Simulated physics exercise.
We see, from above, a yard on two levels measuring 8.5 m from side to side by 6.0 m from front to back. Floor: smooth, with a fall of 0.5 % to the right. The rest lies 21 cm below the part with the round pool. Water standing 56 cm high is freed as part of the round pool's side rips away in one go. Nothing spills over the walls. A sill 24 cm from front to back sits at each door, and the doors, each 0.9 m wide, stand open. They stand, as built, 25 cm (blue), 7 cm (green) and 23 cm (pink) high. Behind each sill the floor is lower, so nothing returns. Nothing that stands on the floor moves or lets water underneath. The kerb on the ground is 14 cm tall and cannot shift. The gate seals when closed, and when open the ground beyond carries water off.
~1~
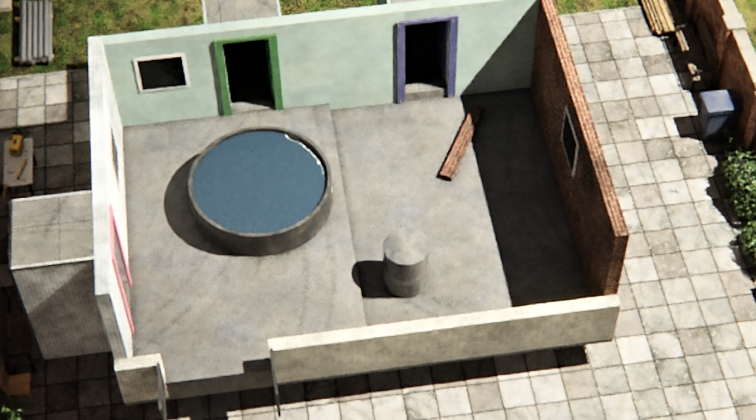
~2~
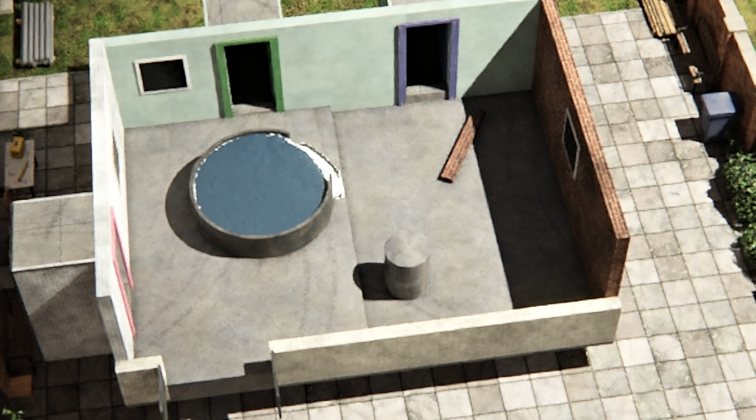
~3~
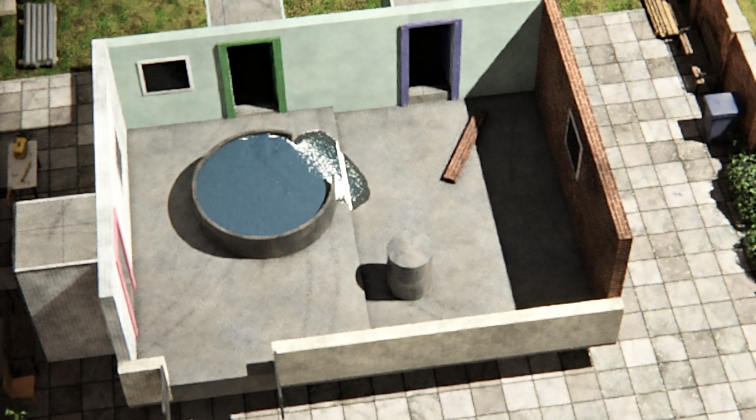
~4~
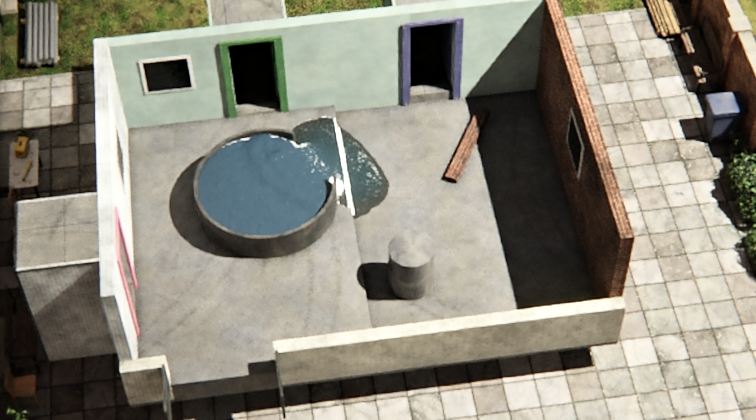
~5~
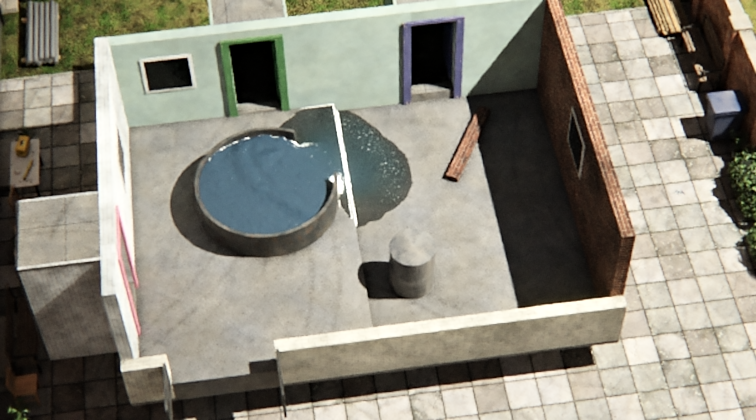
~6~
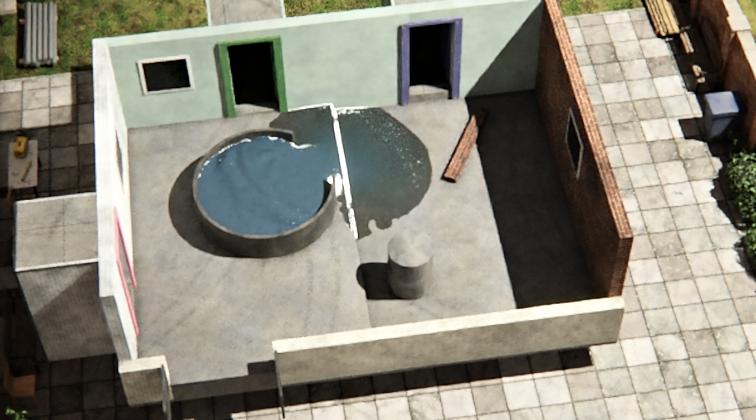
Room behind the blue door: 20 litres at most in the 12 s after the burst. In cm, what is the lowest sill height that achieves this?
About 19 cm.
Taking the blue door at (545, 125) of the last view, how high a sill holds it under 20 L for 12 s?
Something near 24 cm.
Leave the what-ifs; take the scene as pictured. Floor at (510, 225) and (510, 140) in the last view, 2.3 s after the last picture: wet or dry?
Respectively: Inundated, inundated.
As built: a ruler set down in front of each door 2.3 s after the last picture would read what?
Lab note, cm: Blue 20; green 2; pink 0.
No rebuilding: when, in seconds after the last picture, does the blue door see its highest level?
Some 3.5 s, more or less.
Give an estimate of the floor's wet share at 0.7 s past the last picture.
20 %.
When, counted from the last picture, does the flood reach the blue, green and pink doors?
Blue 0.3 s, green 0.4 s, pink not within the 12 s.
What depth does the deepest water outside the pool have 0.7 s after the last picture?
About 28 cm at most.
Then, 0.7 s after the last picture water covers 20 % of the floor, deepest (28 cm) near (320, 162); 17 cm at the blue door, 0 litres in over its 25 cm sill.
Then, 2.3 s after the last picture water covers 35 % of the floor, deepest (42 cm) near (527, 98); 20 cm at the blue door, 0 litres in over its 25 cm sill.
Then, 11.3 s after the last picture water covers 60 % of the floor, deepest (16 cm) near (460, 146); 15 cm at the blue door, 2 litres in over its 25 cm sill.
At the blue door as built, the water peaked near 23 cm, 3.7 s after the last picture.
Run again over the same 12 s with other heights there, 30 litres in over 17.5 cm, 4 litres over 23.5 cm. The limit of 20 litres is kept from about 19 cm up.
